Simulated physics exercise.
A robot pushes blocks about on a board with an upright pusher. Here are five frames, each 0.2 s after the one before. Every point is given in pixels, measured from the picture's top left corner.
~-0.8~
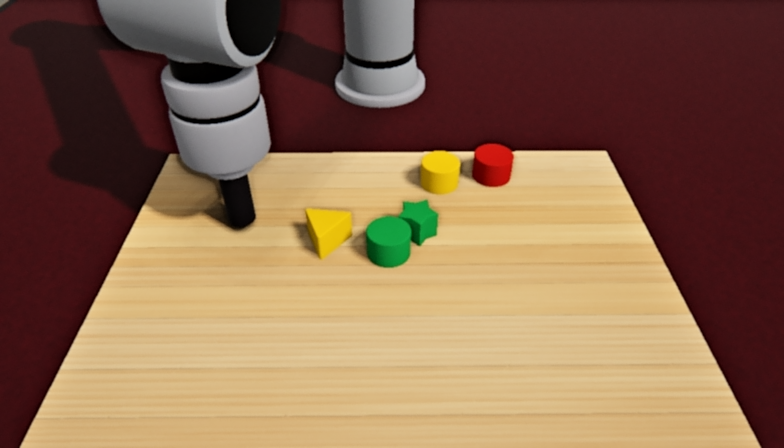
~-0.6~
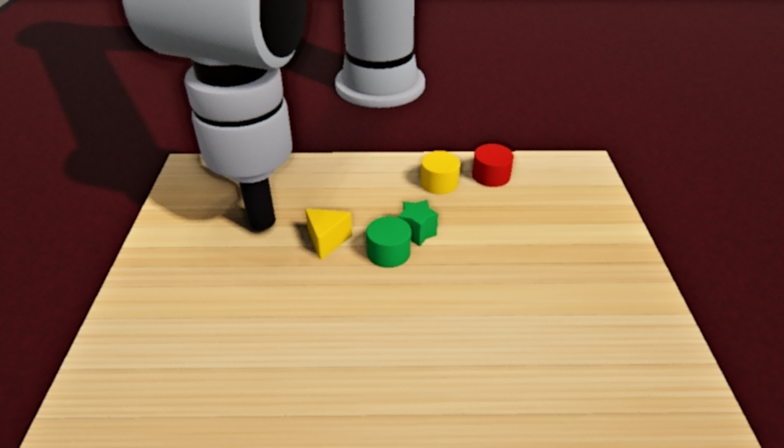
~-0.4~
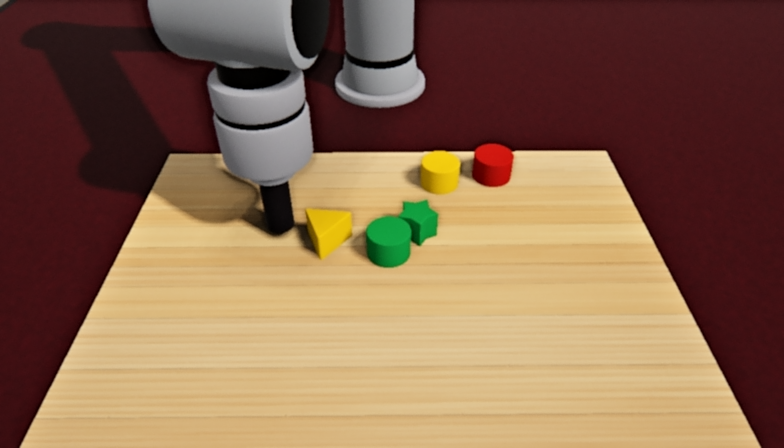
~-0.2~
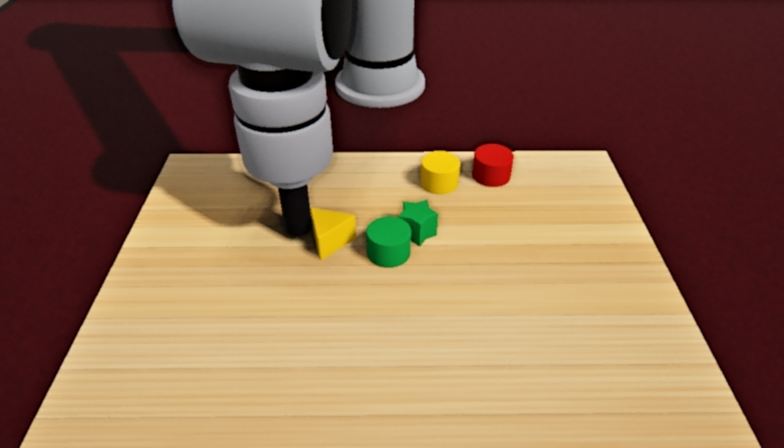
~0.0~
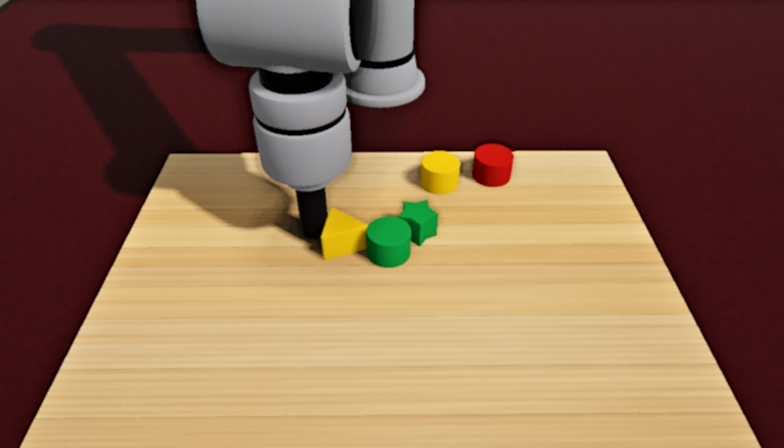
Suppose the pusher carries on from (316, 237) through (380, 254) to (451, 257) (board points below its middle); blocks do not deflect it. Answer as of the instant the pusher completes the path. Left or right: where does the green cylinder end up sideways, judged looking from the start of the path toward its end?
My prediction: Rightwards.
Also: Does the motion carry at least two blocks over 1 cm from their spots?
Answer: Yes.
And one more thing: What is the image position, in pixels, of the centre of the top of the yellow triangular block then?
About (396, 257).
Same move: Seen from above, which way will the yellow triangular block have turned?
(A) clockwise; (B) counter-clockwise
A: Clockwise.
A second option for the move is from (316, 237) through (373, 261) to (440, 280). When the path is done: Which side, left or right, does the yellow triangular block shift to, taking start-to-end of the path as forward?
It shifts to the right.
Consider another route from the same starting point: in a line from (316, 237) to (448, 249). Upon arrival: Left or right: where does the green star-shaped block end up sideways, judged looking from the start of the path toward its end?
Well, taking the path from its start to its end as straight ahead, the green star-shaped block moves to the left.
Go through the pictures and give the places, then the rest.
Pusher's lower end (243, 219); yellow triangular block (325, 219); green cylinder (389, 230); green star-shaped block (417, 210), in the first picture.
Pusher (262, 222); blocks still, in the second picture.
Pusher (281, 225); blocks still, in the third picture.
Pusher (299, 228); yellow triangular block (328, 219), in the fourth picture.
Pusher (315, 230); yellow triangular block (340, 223); green cylinder (389, 230); green star-shaped block (417, 210), in the fifth picture.
On the path given first. One third of the way, pusher (358, 243); yellow triangular block (377, 242), turned 45° clockwise; green cylinder (415, 238).
Two thirds of the way, pusher (405, 249); yellow triangular block (395, 257), turned 70° clockwise; green cylinder (440, 244).
At the end, pusher (452, 249); yellow triangular block (396, 257), turned 75° clockwise; green cylinder (480, 254); green star-shaped block still.
